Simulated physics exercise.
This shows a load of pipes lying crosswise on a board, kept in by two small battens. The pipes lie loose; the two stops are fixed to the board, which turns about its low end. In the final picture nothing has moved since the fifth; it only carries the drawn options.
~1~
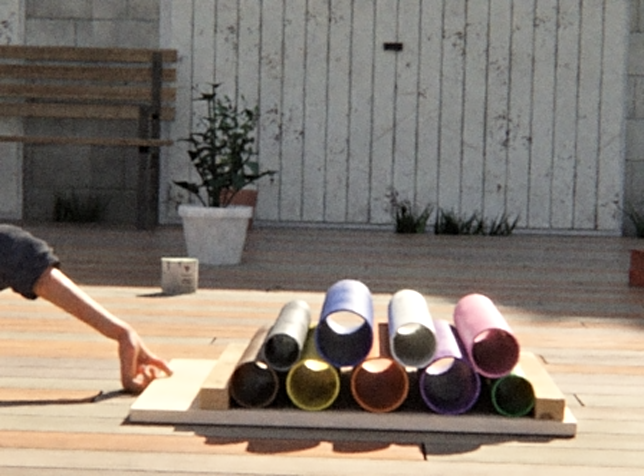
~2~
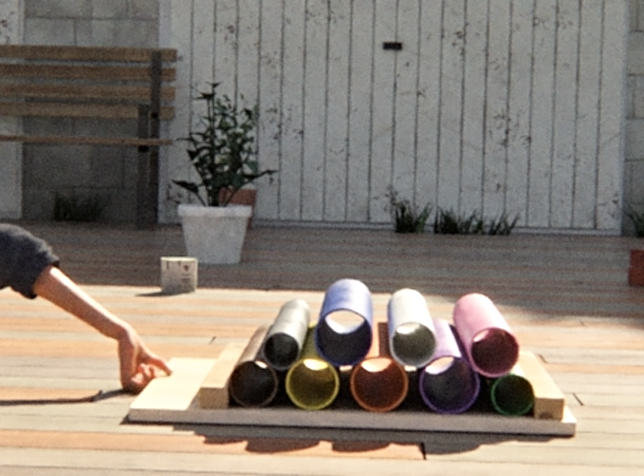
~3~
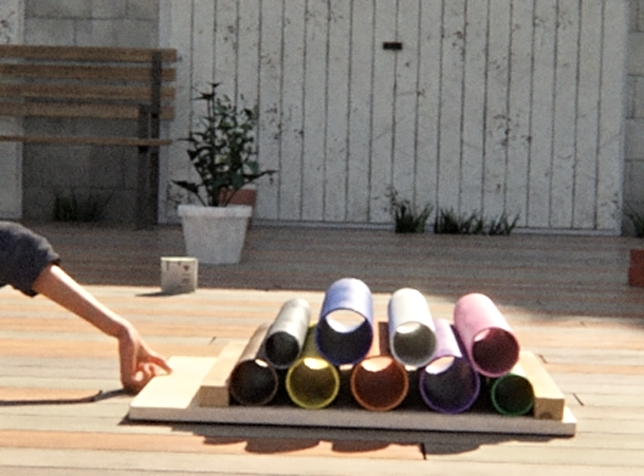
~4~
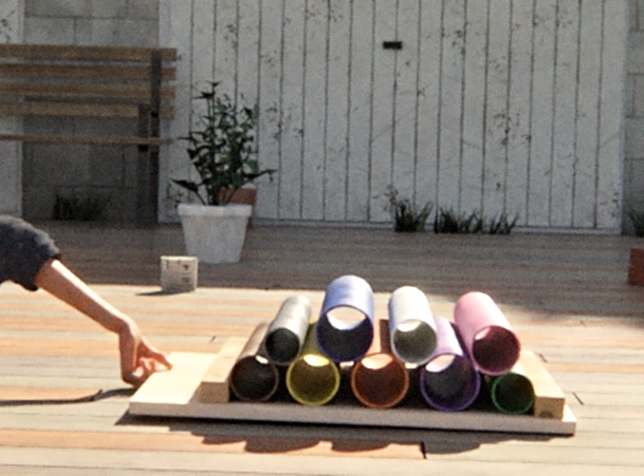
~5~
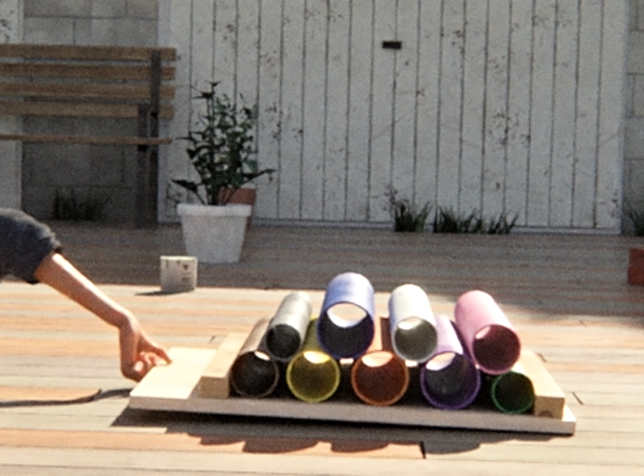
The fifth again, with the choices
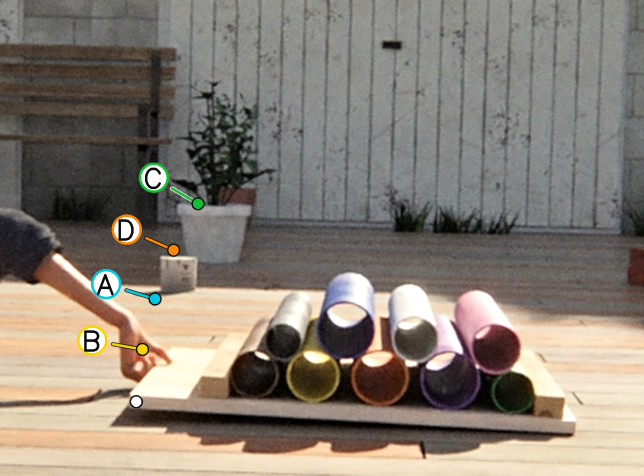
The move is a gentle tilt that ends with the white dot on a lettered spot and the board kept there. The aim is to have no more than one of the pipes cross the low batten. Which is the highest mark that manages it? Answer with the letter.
Stop at C.
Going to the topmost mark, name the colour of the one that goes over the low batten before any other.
The pink one.
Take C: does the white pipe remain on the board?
Yes.
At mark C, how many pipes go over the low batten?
It comes to one.
On the marked copy, A at (155, 299); B at (142, 349); C at (198, 204); D at (174, 250); the white dot at (136, 402).
Following C. Soon after the start, board at 17°.
Later, board at 29°.
In the end, board at 29°, one over the low batten (pink).
As for the rest, A one over the low batten (pink); B one over the low batten (pink); D one over the low batten (pink).
